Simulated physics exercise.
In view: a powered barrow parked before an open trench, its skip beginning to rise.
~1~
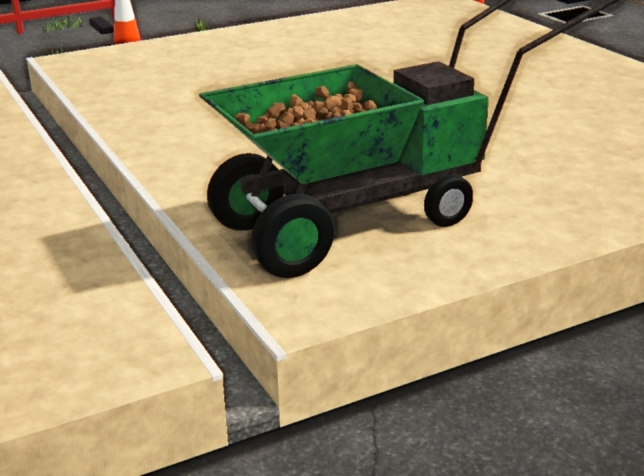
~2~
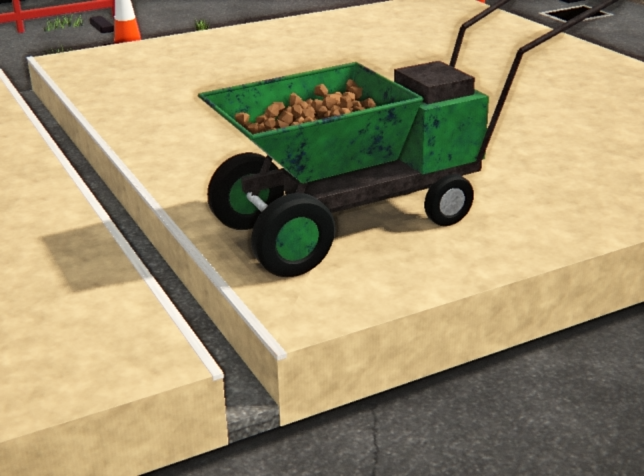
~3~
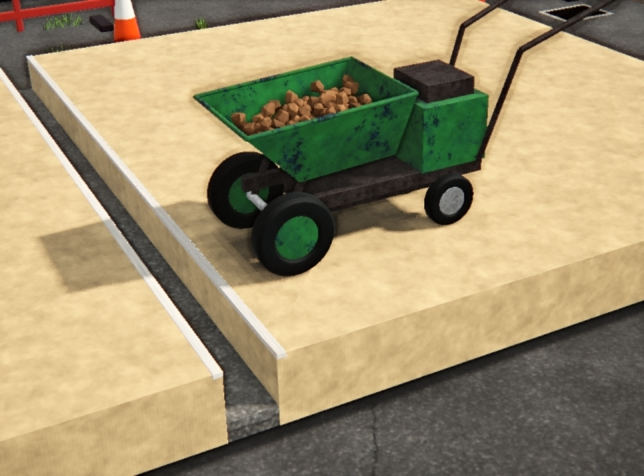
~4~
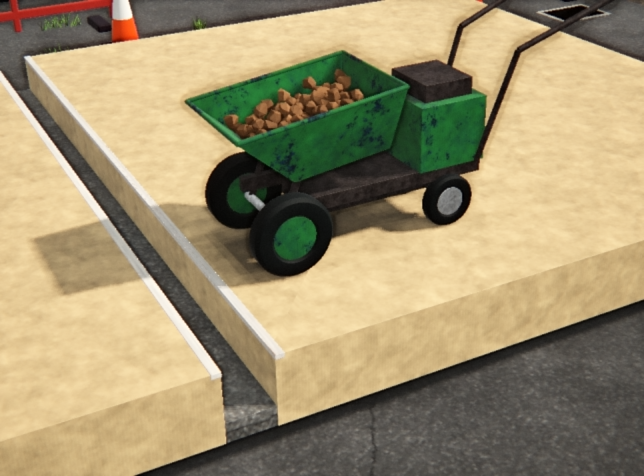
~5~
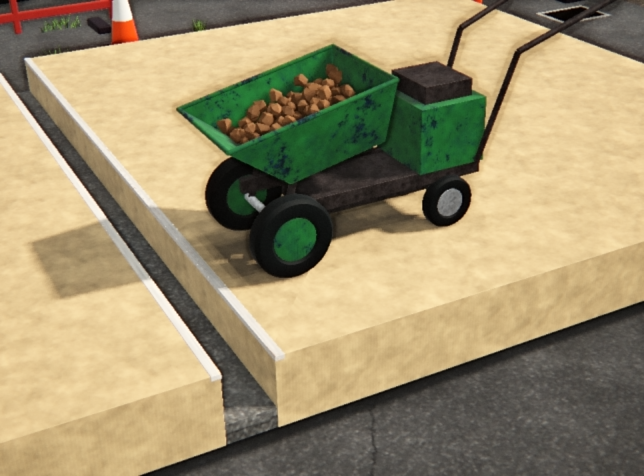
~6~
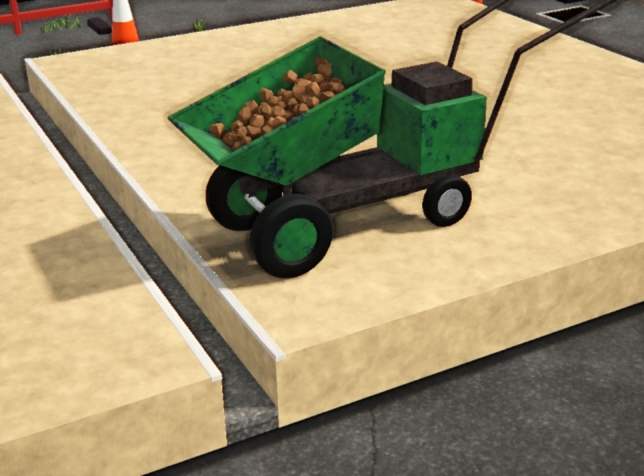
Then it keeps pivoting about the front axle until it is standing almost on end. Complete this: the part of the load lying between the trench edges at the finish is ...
The smaller part.
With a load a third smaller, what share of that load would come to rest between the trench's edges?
Roughly 10 percent.
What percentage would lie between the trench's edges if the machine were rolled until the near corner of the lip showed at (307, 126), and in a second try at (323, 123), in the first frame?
First try: 90 per cent; second try: 80 per cent.
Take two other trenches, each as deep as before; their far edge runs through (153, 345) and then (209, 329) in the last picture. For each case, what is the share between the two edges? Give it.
The first case gives close to 70 per cent and the second close to 0 per cent.
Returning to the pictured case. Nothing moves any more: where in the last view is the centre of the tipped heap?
Once nothing moves, the middle sits near (96, 288).
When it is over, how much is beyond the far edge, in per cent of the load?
Call it some 80 percent of the pieces.
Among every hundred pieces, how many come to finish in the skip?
It comes to about 15 percent.
Just after the last frame, skip tipped steeply; every one in the skip.
A moment on, skip tipped right over; roughly two thirds in the skip; just a few in or heaped over the trench; roughly a third beyond it; just a few falling.
Further on, skip tipped right over; about a tenth in the skip; about a tenth in or heaped over the trench; the larger part beyond it.
When it is over, skip tipped right over; about a tenth in the skip; about a tenth in or heaped over the trench; the larger part beyond it.
